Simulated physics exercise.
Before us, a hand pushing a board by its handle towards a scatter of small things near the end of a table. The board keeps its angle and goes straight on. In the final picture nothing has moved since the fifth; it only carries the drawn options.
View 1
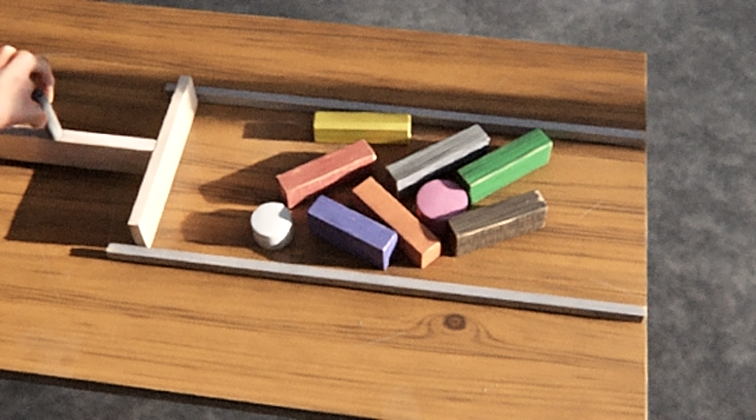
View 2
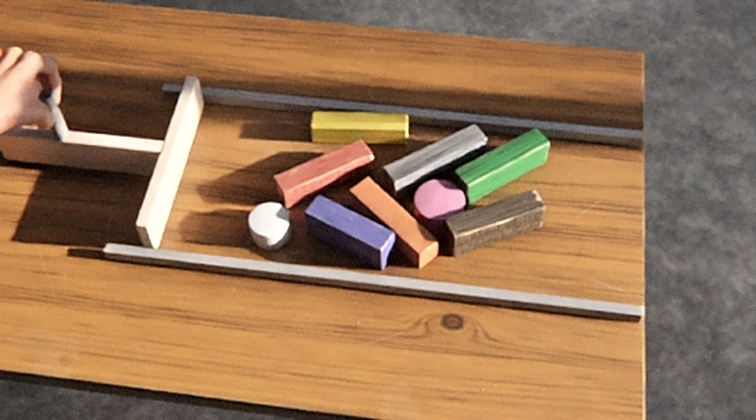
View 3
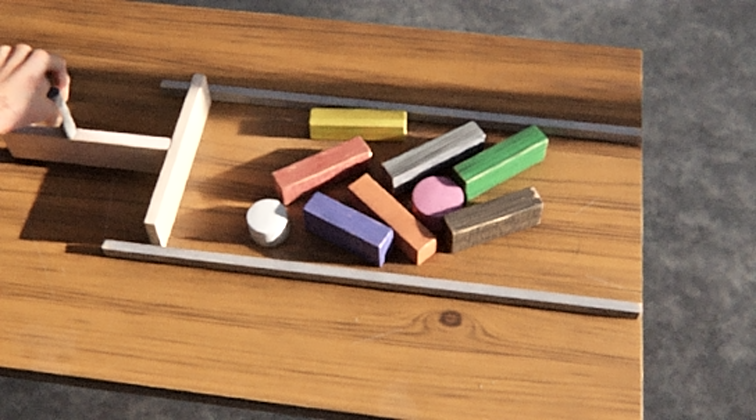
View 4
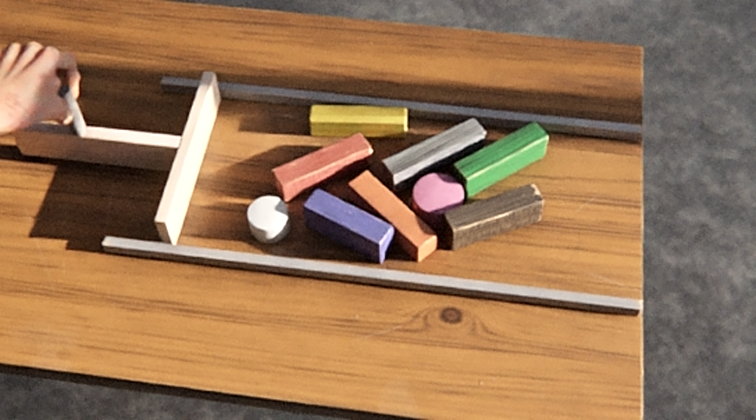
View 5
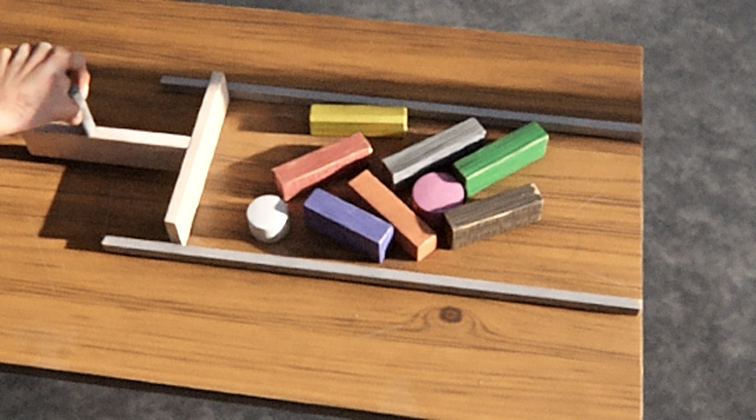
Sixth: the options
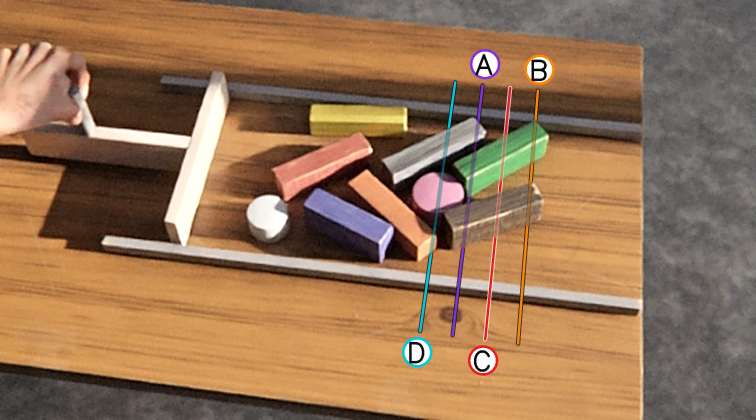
On a wooden table between two thin metal rails, a hand at the left holds the handle of a pale board, facing a scatter of coloured bars and two small round pieces. The hand pushes the board slowly a short way right, narrowing the gap, while the scattered pieces stay unmoved.
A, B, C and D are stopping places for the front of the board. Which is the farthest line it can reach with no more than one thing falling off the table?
No farther than C.
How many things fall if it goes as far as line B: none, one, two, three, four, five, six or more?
By then, two.
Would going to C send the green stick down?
By then, no.
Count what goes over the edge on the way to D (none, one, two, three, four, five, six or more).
In all, none.
On the marked copy, A at (469, 200); B at (529, 206); C at (499, 203); D at (439, 196).
With C. Early on, board (302, 154); yellow stick (372, 122); white tin (319, 228).
Further on, board (411, 166); green stick (554, 161); black bar (549, 220).
At the end, board (496, 175); green stick (635, 169); black bar (634, 230); none fallen.
As for the rest, A is within the limit but short; B drops two; D is within the limit but short.
